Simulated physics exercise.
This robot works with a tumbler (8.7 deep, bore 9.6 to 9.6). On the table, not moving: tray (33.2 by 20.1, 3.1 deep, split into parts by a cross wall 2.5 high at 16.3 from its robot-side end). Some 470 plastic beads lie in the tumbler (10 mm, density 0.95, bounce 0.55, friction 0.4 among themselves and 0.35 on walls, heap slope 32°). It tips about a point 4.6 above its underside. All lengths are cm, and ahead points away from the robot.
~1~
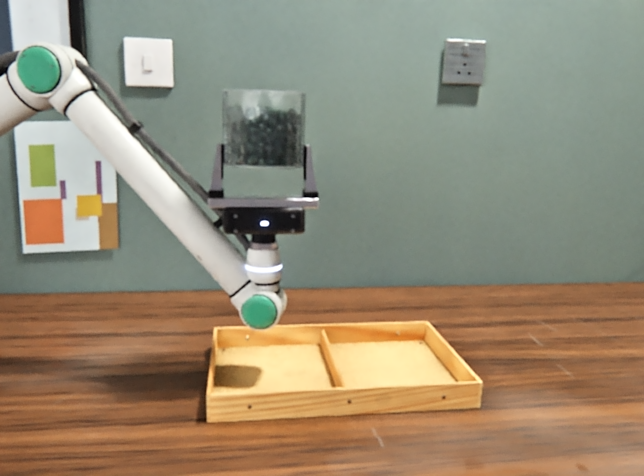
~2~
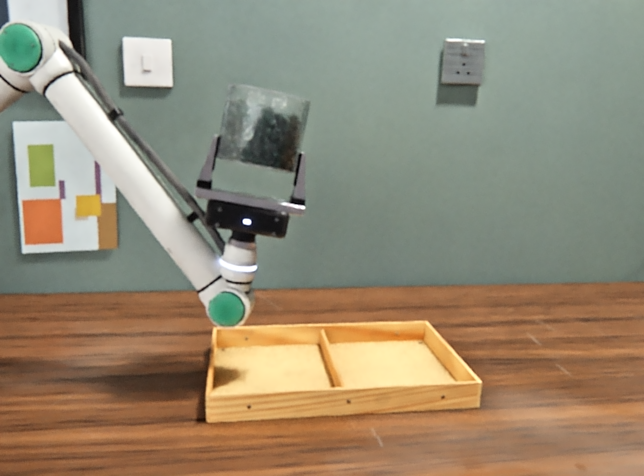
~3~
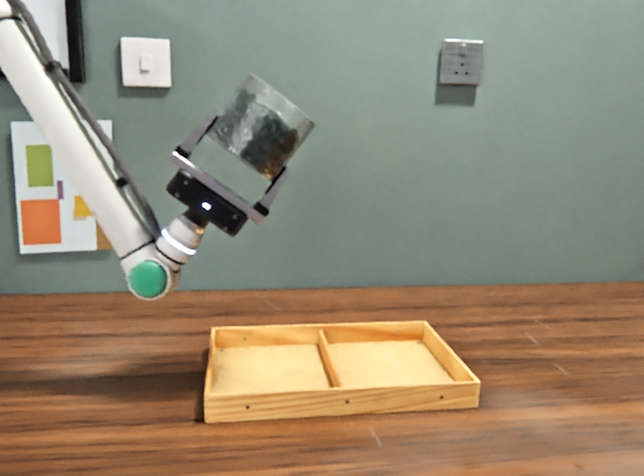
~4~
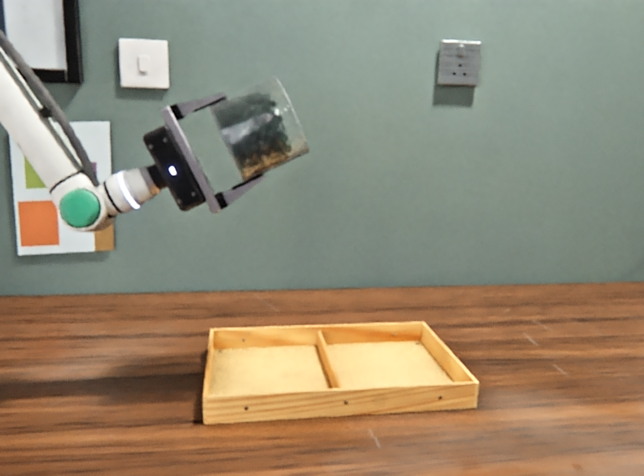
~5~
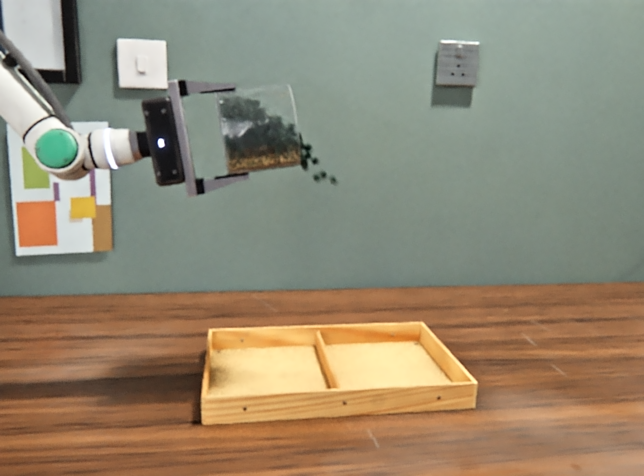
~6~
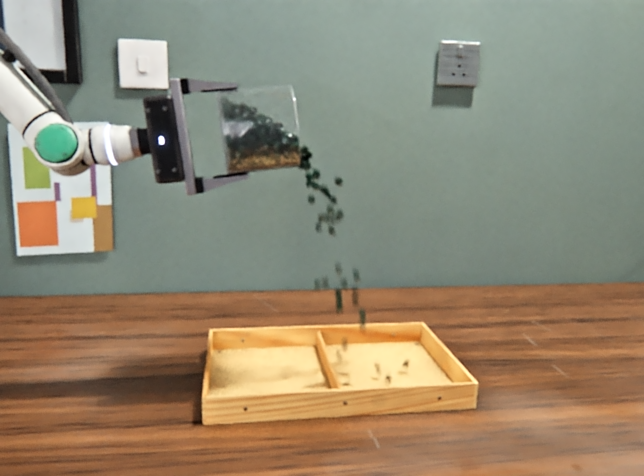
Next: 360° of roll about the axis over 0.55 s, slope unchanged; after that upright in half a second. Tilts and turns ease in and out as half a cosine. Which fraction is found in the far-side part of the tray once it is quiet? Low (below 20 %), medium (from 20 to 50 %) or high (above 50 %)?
In the far-side part of the tray the share is medium, from 20 to 50 %.
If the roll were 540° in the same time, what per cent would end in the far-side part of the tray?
It would be near 30 per cent.
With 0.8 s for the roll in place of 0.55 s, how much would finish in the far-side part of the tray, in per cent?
It would be near 40 per cent.
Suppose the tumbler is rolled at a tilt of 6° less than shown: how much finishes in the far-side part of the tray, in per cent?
About 15 per cent.
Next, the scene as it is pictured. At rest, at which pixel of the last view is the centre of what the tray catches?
Around (384, 365).
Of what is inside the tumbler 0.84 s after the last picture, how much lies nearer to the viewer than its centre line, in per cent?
About 40 per cent.
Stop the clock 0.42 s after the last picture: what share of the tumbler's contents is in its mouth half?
Some 40 per cent.
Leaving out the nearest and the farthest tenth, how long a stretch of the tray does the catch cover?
About 20 cm.
Then, 0.42 s later, tipped 83°, highest piece 38 above the table; 339 in the tumbler, 74 in the far-side part, 8 in the robot-side part, 3 on the table or floor, 48 in flight or on a rim.
Then, 0.84 s later, tipped 31°, highest piece 36 above the table; 285 in the tumbler, 133 in the far-side part, 29 in the robot-side part, 14 on the table or floor, 11 in flight or on a rim.
Then, 1.25 s later, upright, highest piece 36 above the table; 284 in the tumbler, 141 in the far-side part, 28 in the robot-side part, 18 on the table or floor, 1 in flight or on a rim.
Then, 1.95 s later, upright, highest piece 36 above the table; 284 in the tumbler, 141 in the far-side part, 29 in the robot-side part, 18 on the table or floor.
At rest, 284 in the tumbler, 141 in the far-side part, 29 in the robot-side part, 18 on the table or floor. That is 30 % in the far-side part of the tray.
